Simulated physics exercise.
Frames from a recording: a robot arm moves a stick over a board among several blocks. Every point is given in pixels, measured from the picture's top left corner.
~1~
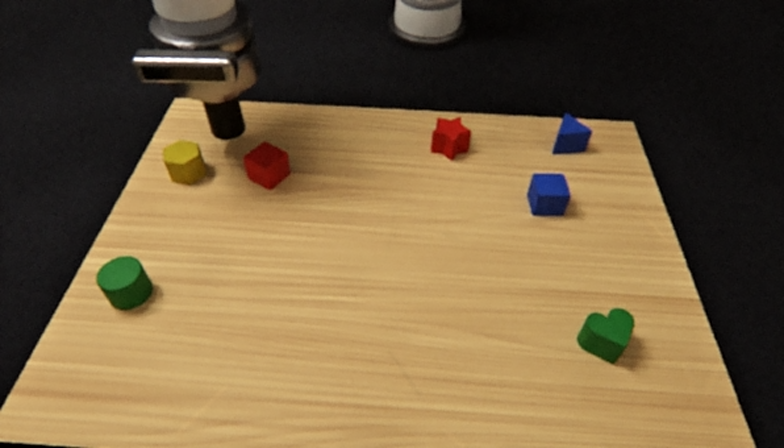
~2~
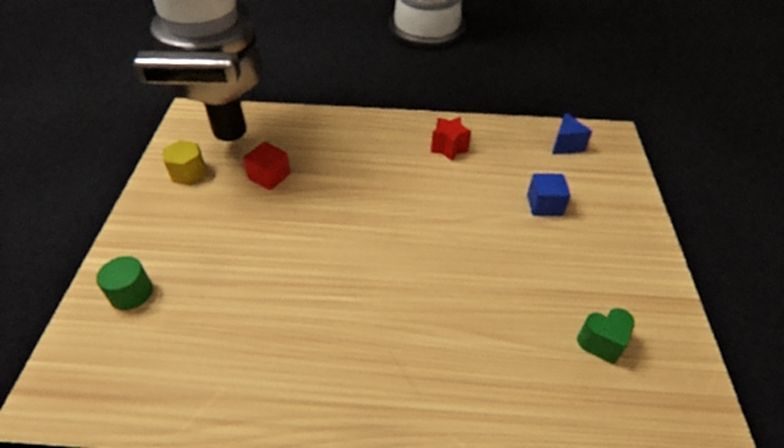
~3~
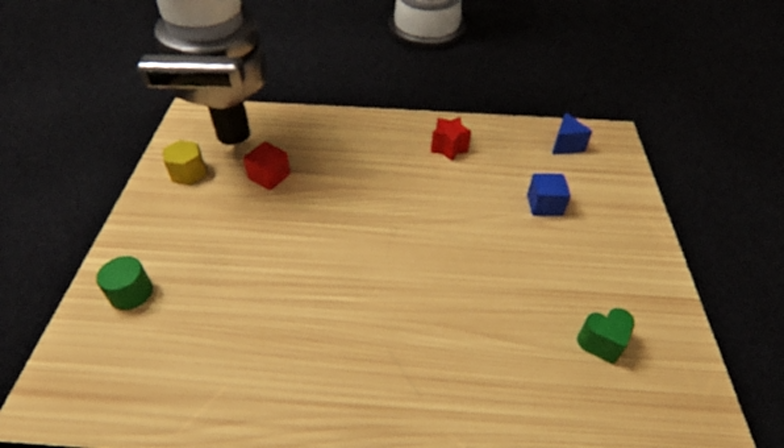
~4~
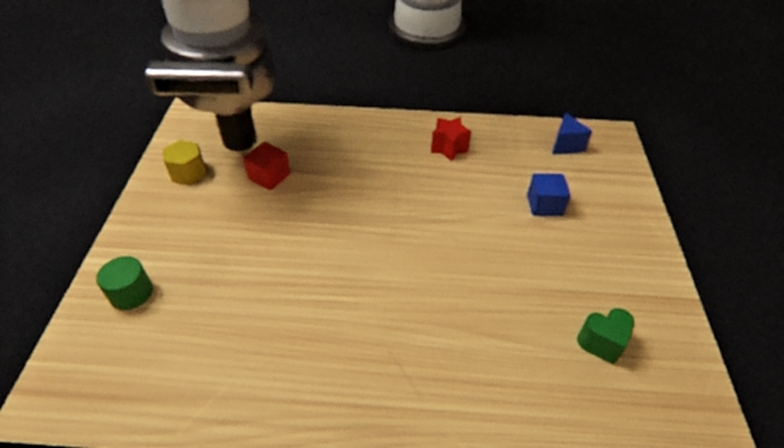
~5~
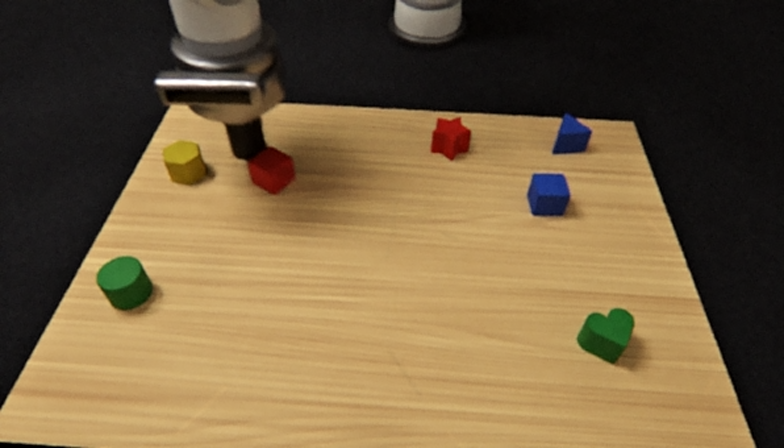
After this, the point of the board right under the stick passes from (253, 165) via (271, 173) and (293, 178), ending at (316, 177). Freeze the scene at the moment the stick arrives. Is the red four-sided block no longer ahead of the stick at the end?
Short answer: Yes.
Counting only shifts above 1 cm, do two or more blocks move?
The answer is no.
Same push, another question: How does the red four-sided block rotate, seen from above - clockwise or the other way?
Overhead view: Clockwise.
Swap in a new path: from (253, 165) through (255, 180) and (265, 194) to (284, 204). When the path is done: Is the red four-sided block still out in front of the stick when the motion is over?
Yes, I think so.
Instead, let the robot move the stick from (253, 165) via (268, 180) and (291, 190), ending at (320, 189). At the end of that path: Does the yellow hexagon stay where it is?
Yes, that is how it ends up.
On the path given first. Halfway along, stick (279, 161); red four-sided block (295, 175), turned 25° clockwise.
At the end, stick (314, 162); yellow hexagon in place; red four-sided block (307, 180), turned 50° clockwise.
